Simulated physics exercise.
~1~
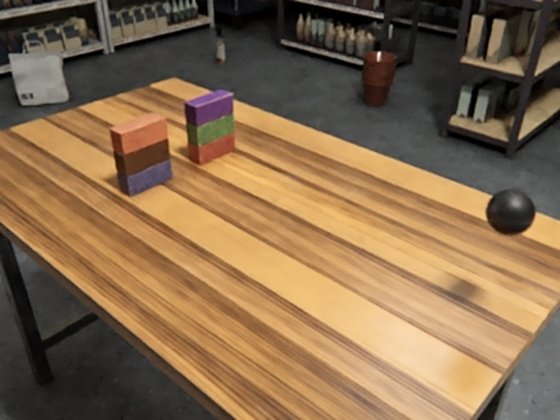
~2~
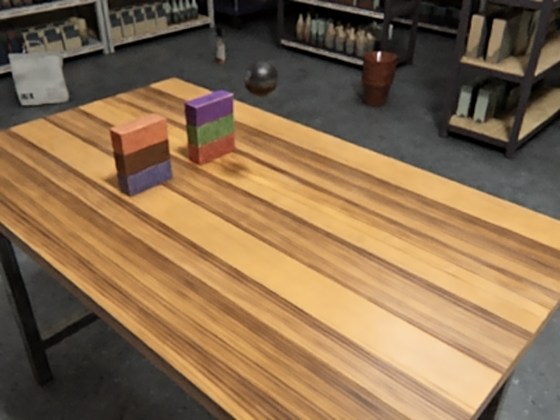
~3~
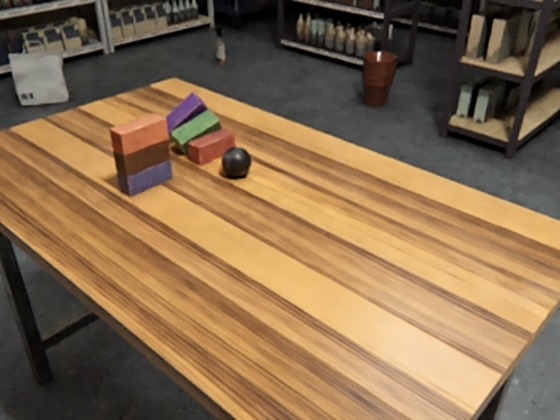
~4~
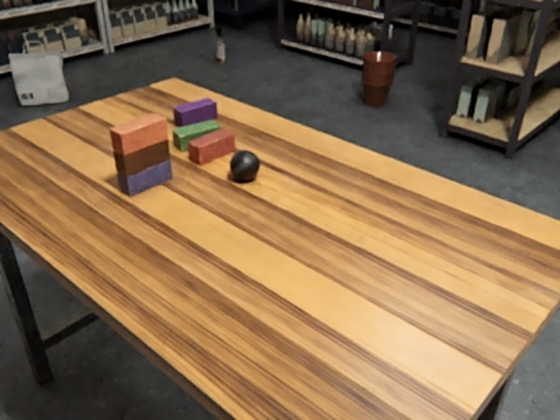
We see a black ball fly leftward over a wooden table toward two block stacks, knocking over the purple, green and red one. The purple and green blocks topple and settle beside the red block, the ball rests nearby, and the orange, brown and blue stack stays standing.
